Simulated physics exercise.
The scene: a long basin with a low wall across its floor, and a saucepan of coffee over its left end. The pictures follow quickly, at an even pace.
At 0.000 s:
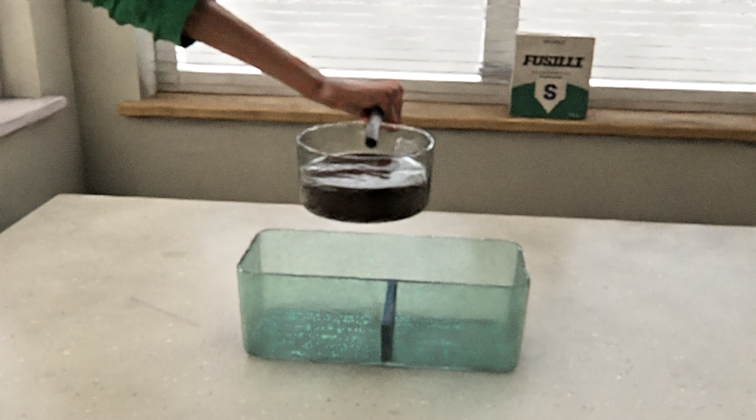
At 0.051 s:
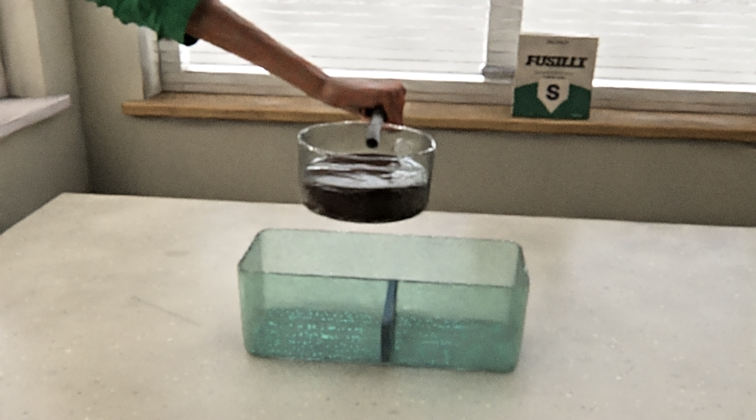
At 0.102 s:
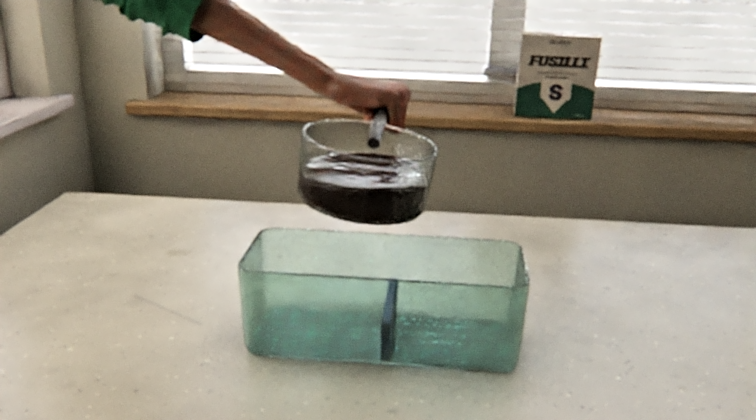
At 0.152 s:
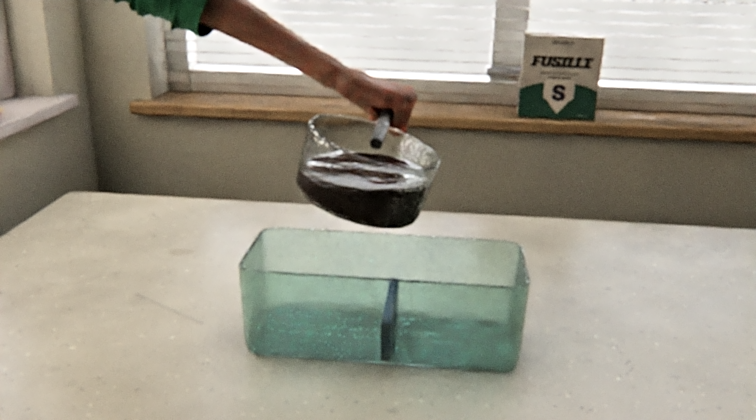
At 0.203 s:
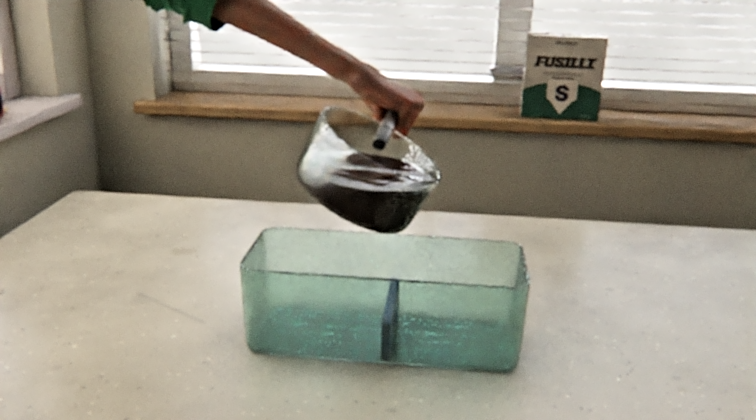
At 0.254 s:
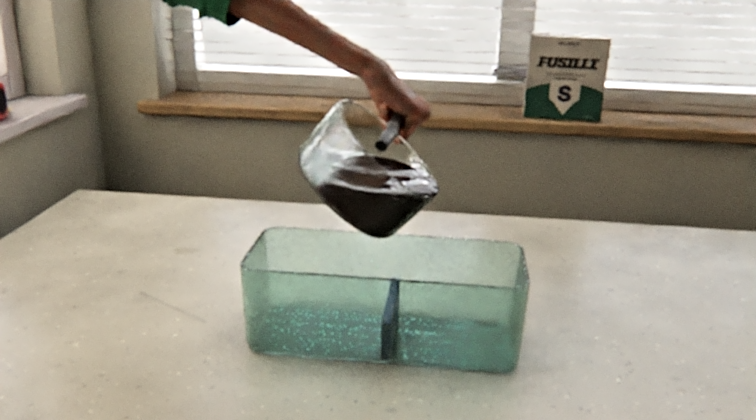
A hand holding a clear glass saucepan of dark liquid gradually tilts it down to the right above a long greenish glass basin with a low wall across its floor, while the basin stays still on the pale tabletop.
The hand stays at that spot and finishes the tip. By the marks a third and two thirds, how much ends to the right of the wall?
In the end over two thirds is right of the wall.
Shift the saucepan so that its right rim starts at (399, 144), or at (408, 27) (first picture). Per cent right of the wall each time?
The first gives 60 %, the second 75 %.
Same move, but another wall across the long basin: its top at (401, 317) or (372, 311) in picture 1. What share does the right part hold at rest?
About 60 and 80 per cent.
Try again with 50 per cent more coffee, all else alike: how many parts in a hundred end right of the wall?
Roughly 70 in a hundred.
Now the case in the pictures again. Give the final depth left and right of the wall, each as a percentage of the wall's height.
Near 10 on the left, 60 on the right.
A moment on, the saucepan is tipped right over and 16 per cent is still to pour, 0 is left of the wall and 65 right of it.
Next, the saucepan is tipped right over and 2 per cent is still to pour, 8 is left of the wall and 75 right of it.
Then the saucepan is tipped right over and 0 per cent is still to pour, 10 is left of the wall and 88 right of it.
Later the saucepan is tipped right over and 0 per cent is still to pour, 11 is left of the wall and 87 right of it.
In the end 12 per cent lies left of the wall, 86 right of it and 2 outside.
